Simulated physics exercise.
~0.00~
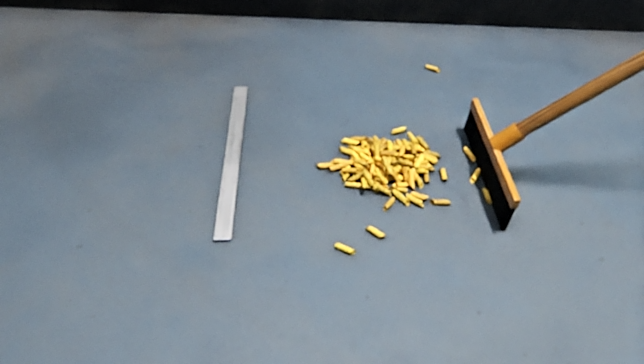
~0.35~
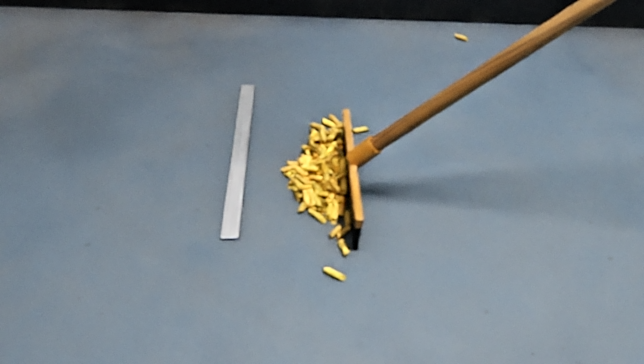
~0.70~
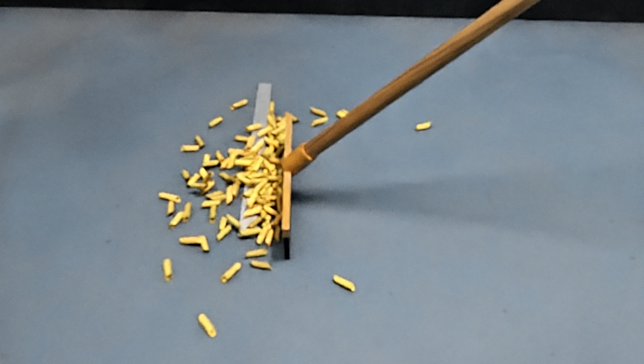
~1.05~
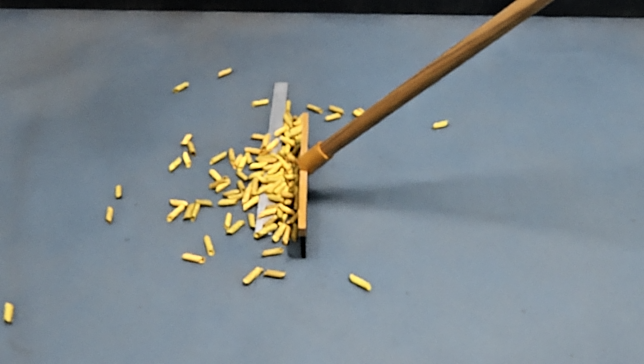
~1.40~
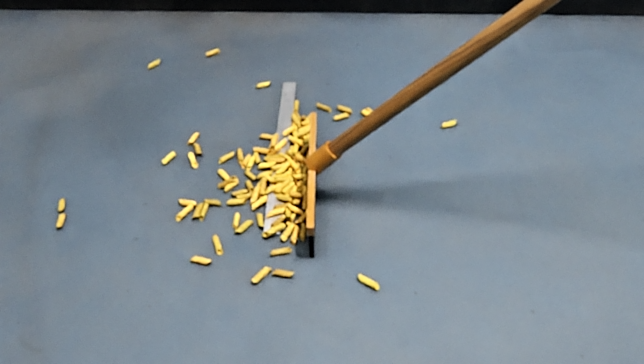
A wooden-handled squeegee with a dark blade stands at the right of a blue-grey floor, seen from above at an angle, with a black band along the far edge. To its left lie a loose heap of yellow dry pasta pieces and, farther left, a flat grey strip. The squeegee sweeps left, gathering the pasta into a tight pile and driving it against the strip. Many pieces spill over and scatter beyond it, a few rolling far left. The blade stops beside the strip, with a dense cluster around it and stray pieces spread about.
